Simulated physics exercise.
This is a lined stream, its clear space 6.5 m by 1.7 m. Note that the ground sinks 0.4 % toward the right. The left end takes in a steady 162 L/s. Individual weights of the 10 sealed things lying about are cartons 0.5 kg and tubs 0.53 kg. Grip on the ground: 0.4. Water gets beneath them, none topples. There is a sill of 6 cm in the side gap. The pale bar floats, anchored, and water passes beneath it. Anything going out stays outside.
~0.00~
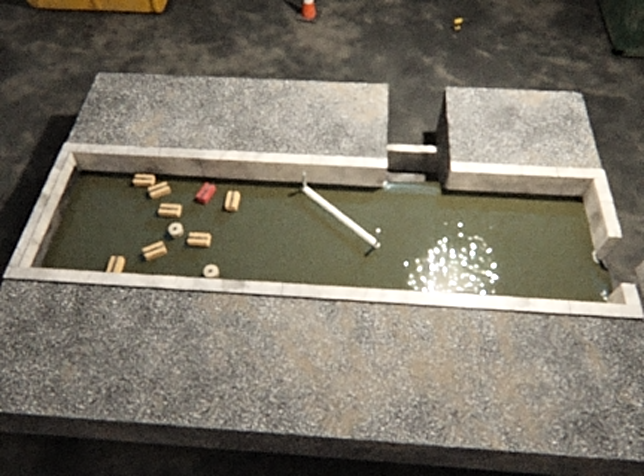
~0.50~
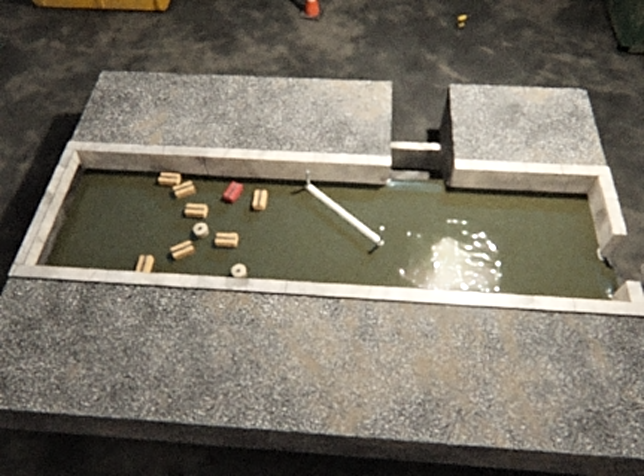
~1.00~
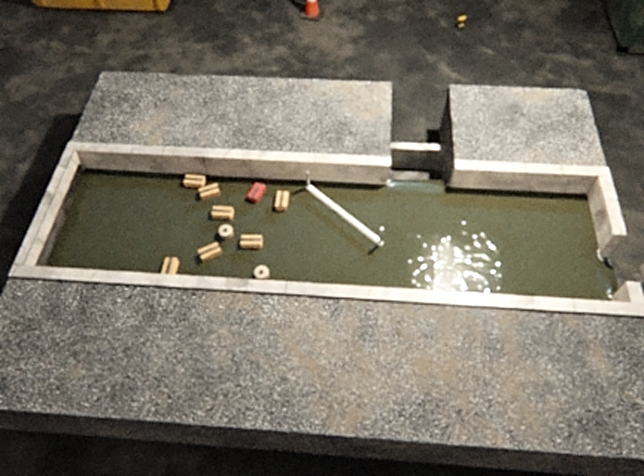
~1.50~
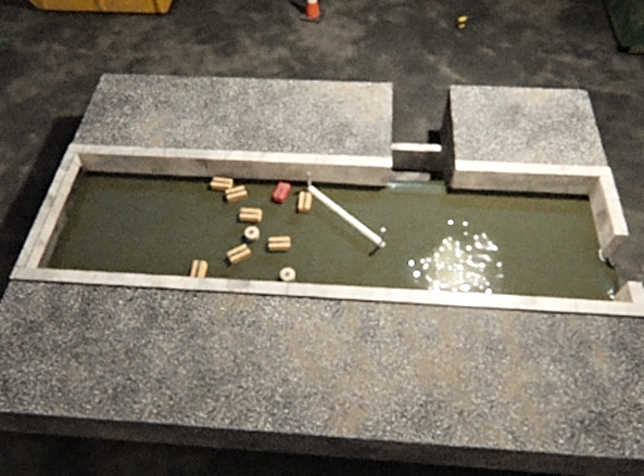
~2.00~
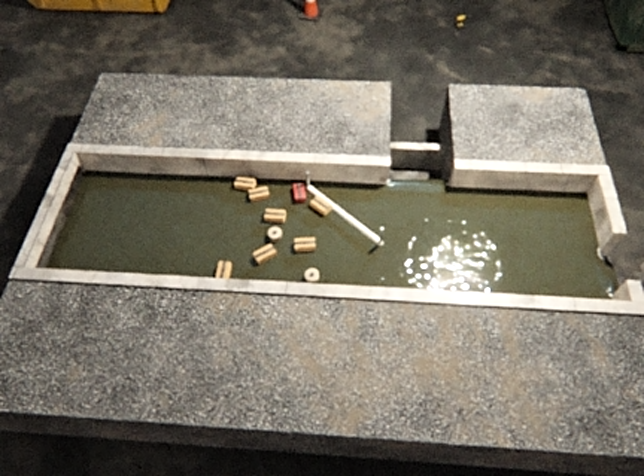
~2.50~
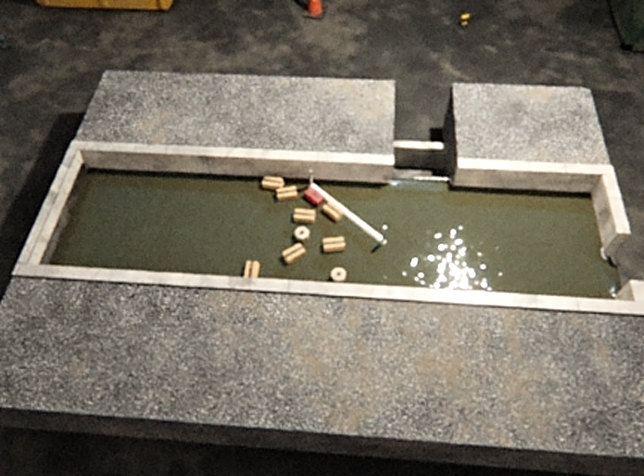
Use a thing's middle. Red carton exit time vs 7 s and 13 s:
Late or never.
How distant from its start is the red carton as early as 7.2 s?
Roughly 200 centimetres by that point.
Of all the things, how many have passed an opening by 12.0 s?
I count 2 of them.
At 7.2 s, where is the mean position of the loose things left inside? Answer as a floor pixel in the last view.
The centre is close to (404, 256).
After 3.5 s the red carton is near (332, 208), 1.6 m from its start, afloat; 0 of 10 are out; 10 afloat.
After 7.2 s the red carton is near (352, 223), 1.8 m from its start, afloat; 0 of 10 are out; 10 afloat.
After 12.0 s the red carton is near (376, 242), 2.2 m from its start, afloat; 2 of 10 are out; 8 afloat.
After 16.0 s the red carton is near (435, 246), 2.9 m from its start, afloat; 5 of 10 are out; 5 afloat.
